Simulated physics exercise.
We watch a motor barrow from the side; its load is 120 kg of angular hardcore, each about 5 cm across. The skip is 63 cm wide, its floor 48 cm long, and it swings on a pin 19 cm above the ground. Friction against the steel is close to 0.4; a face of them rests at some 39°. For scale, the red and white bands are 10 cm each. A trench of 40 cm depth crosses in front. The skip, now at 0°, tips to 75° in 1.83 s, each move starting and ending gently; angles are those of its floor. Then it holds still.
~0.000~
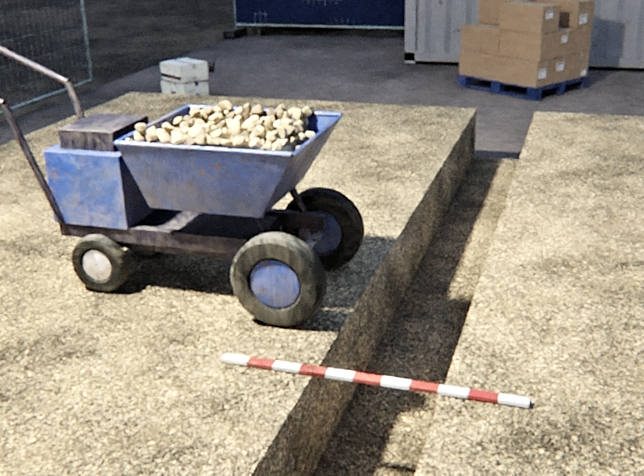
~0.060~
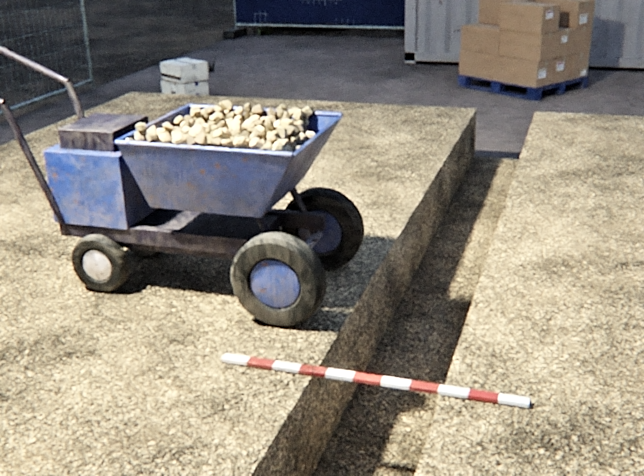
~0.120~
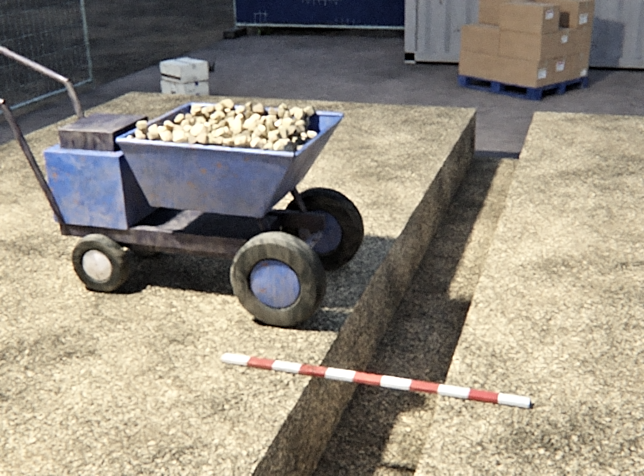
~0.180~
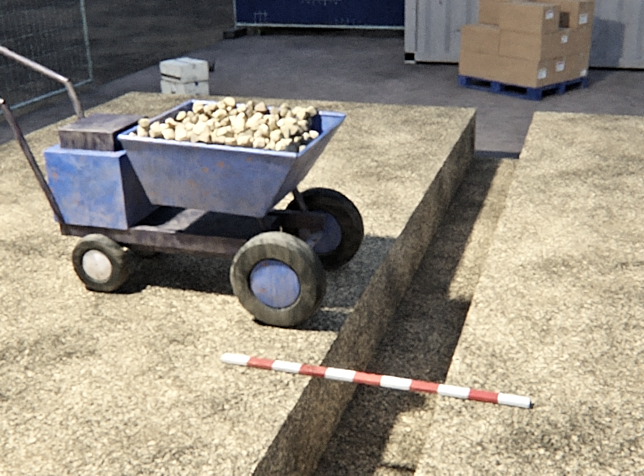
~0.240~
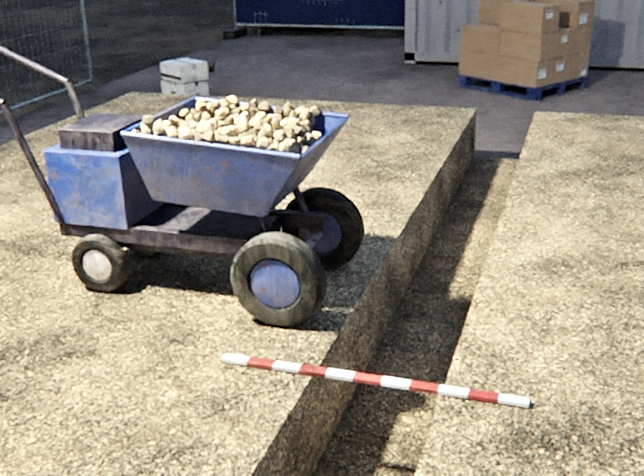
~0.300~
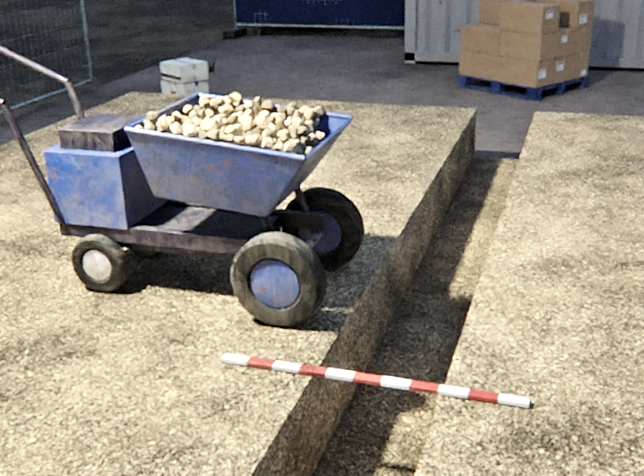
A blue motor barrow with four wheels, its skip heaped with pale stones, stands on gravelly ground in a yard, seen from the side and slightly above. A red and white striped pole lies across the trench to its right, with cardboard boxes on a blue pallet behind. The skip slowly tilts slightly to the right, its stones shifting a little, while the wheels and camera stay still.
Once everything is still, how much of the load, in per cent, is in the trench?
Some 64 per cent of it.
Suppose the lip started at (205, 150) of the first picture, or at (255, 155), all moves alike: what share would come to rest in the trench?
About 85 and 85 per cent.
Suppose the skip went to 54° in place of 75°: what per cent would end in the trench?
Then about 10 per cent.
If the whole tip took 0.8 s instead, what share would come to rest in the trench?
In that case some 40 per cent.
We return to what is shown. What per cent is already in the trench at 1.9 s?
About 20 per cent by then.
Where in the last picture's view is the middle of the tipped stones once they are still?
Their middle is at about (444, 377).
After 1.4 s the floor is at 63°; 96 % in the skip, 4 % in the trench; the foremost stones are at (454, 281).
After 1.9 s the floor is at 75°; 66 % in the skip, 21 % in the trench, 13 % past the trench; the foremost stones are at (559, 314).
After 2.3 s the floor is at 75°; 44 % in the skip, 36 % in the trench, 20 % past the trench; the foremost stones are at (583, 320).
After 4.2 s the floor is at 75°; 17 % in the skip, 64 % in the trench, 19 % past the trench; the foremost stones are at (586, 318).
